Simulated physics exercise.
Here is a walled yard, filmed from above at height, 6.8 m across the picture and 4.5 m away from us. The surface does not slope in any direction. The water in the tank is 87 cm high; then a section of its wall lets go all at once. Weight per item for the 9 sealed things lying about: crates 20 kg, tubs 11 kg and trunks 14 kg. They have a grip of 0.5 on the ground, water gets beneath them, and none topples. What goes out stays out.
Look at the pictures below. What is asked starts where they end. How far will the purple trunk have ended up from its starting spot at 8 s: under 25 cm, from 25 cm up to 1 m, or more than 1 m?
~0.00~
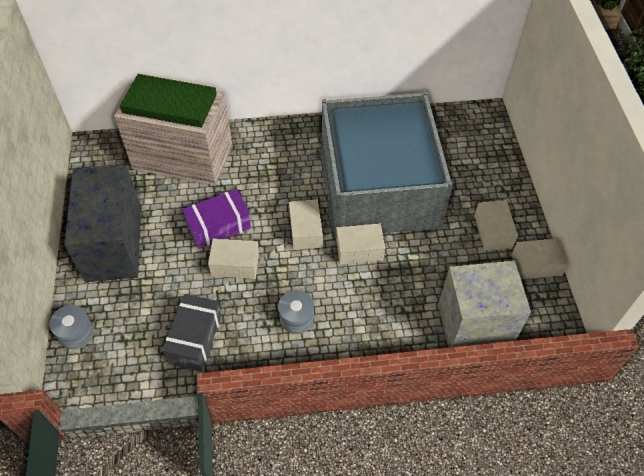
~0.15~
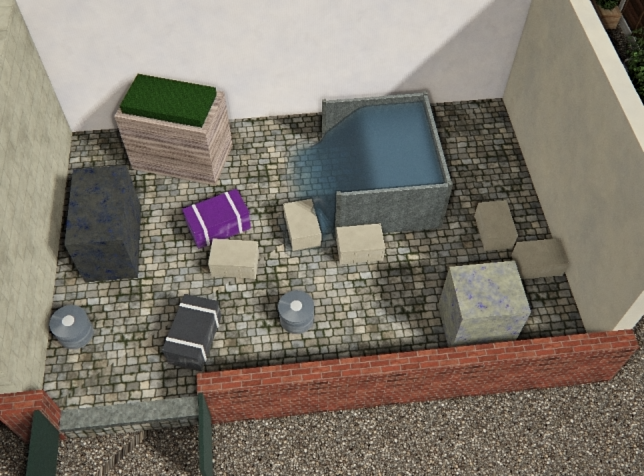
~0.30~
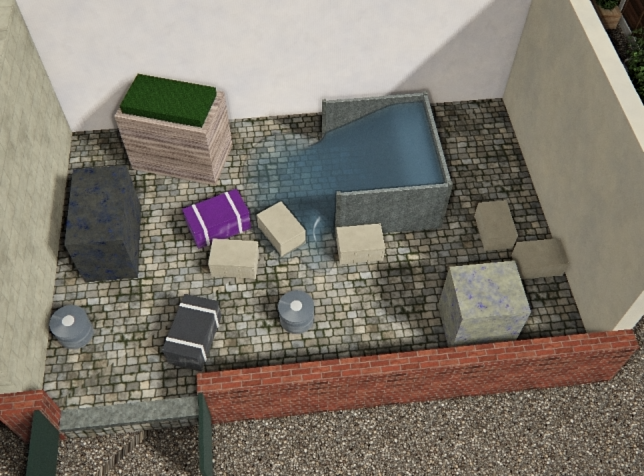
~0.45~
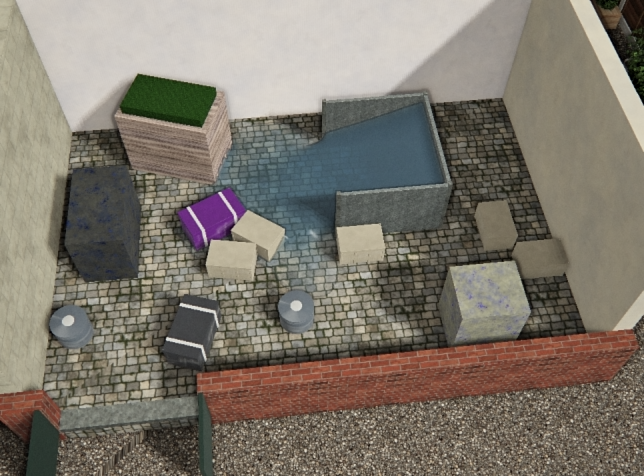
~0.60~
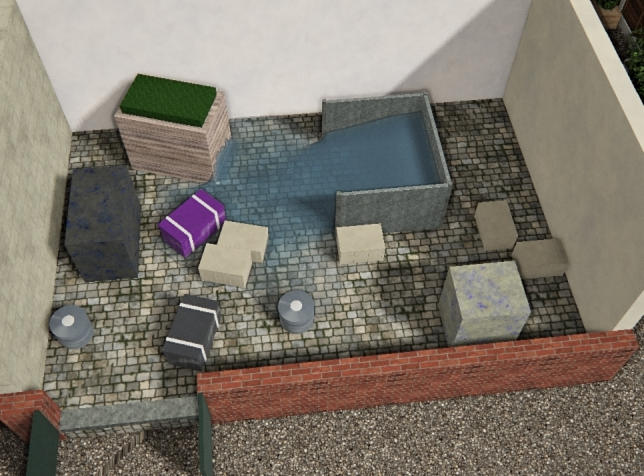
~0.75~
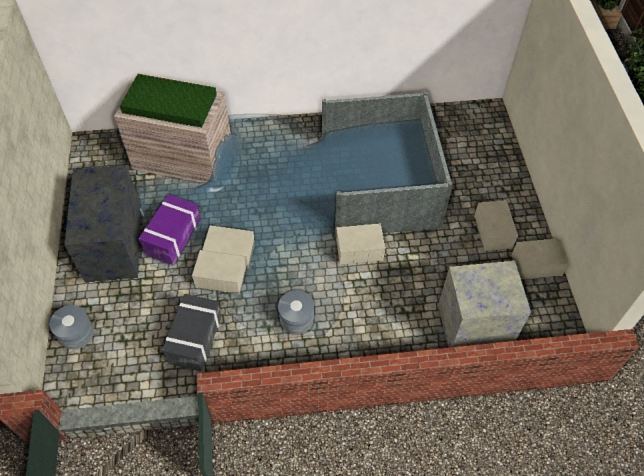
More than 1 m.
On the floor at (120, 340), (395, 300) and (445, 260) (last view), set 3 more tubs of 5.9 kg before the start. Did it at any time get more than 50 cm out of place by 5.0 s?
Answers, first to last: Exceeding, not exceeding, not exceeding.
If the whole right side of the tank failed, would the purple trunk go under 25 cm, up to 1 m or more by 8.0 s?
So, for the purple trunk: It shifts a small amount.
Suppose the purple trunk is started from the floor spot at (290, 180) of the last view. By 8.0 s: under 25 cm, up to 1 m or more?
Well, it is shoved a long way.
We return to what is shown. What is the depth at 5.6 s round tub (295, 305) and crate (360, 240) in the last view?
4 and 1 cm.
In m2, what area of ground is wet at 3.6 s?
21 m2.
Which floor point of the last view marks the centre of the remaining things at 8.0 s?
Around (381, 292).
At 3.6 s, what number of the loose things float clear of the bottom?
2 of them.
After 1.6 s the purple trunk is near (148, 228), 0.9 m from its start, afloat; 0 of 9 are out; 3 afloat.
After 3.6 s the purple trunk is near (77, 395), 3.0 m from its start, afloat; 3 of 9 are out; 2 afloat.
After 5.6 s the purple trunk is near (91, 388), 2.8 m from its start, aground; 4 of 9 are out; 0 afloat.
After 8.0 s the purple trunk is near (148, 391), 2.6 m from its start, afloat; 4 of 9 are out; 1 afloat.
